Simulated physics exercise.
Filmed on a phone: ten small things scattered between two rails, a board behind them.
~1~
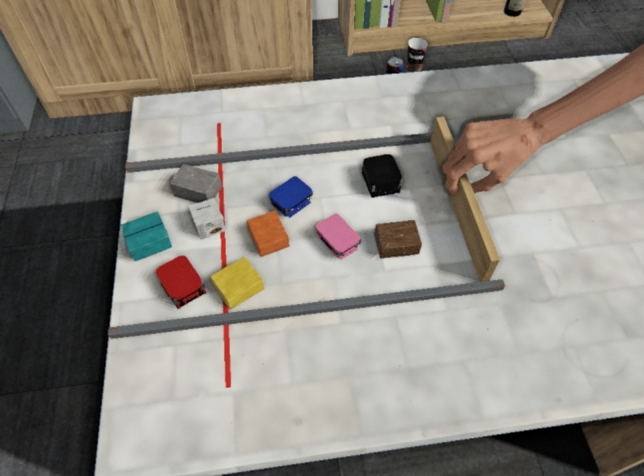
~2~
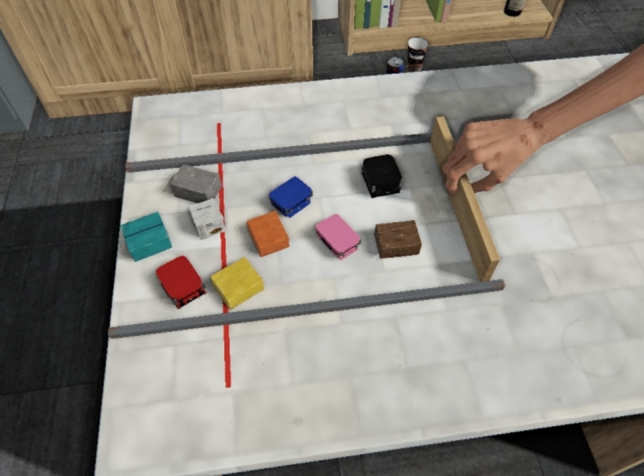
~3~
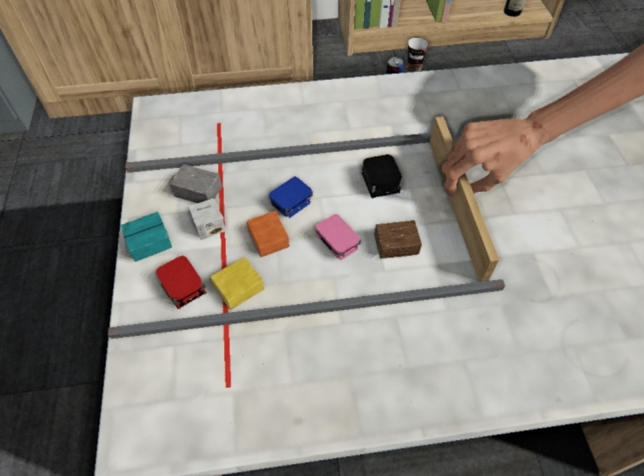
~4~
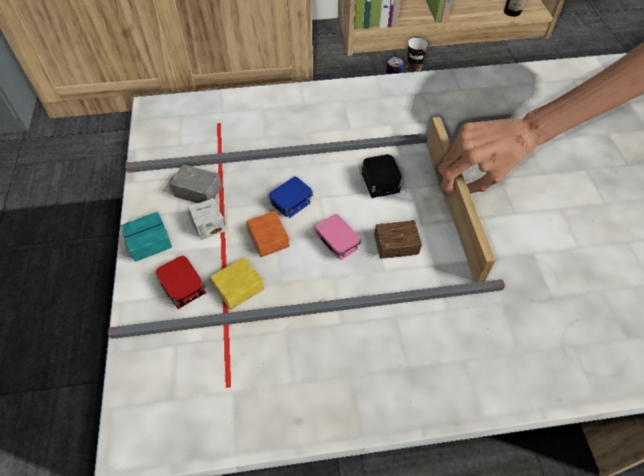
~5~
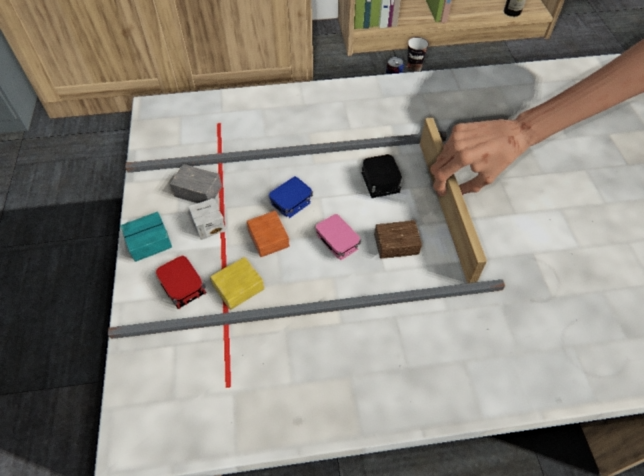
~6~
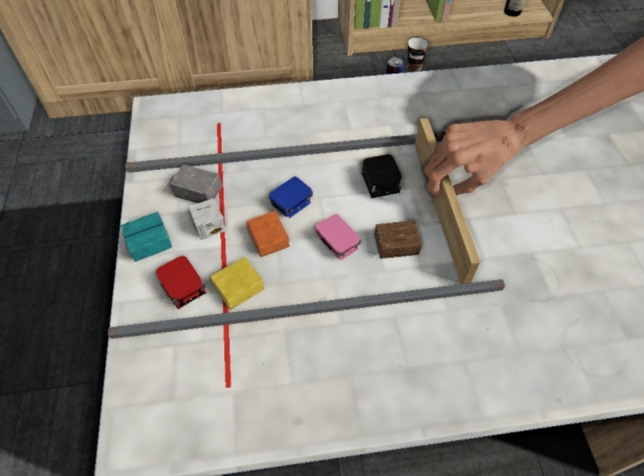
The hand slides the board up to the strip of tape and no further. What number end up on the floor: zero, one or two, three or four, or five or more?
In the end the number that fall off is one or two.
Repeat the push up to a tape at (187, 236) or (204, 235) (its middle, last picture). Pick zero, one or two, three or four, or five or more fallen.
In that order: Either three or four; one to two.
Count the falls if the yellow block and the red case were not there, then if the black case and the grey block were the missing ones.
Fallen: 1, and 0 in the other try.
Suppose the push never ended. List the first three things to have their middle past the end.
They are the turquoise box, the orange block, the white box.
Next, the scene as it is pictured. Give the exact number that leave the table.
Exactly 1.
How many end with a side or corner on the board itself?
The number is 3.
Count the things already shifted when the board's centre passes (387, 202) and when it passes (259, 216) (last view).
At the one place 3, at the other 10.
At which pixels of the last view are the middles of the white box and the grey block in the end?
The white box stops around (137, 206); the grey block around (168, 179).
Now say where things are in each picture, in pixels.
In the first frame, turquoise box (147, 236); red case (181, 282); grey block (196, 185); board (461, 194); tape (223, 232).
In the second frame, red case (181, 282); white box (208, 219).
In the third frame, grey block (196, 185); orange block (268, 234).
In the fourth frame, turquoise box (147, 236); blue case (291, 198).
In the fifth frame, red case (181, 282); pink case (337, 238).
In the sixth frame, turquoise box (147, 236); red case (181, 282); grey block (196, 185); board (444, 196); tape (223, 232).
Early on, none off yet; turquoise box at rest near (147, 236); red case at rest near (181, 282); grey block at rest near (196, 185).
Finally, the number that fall off is one or two; lost, turquoise box.
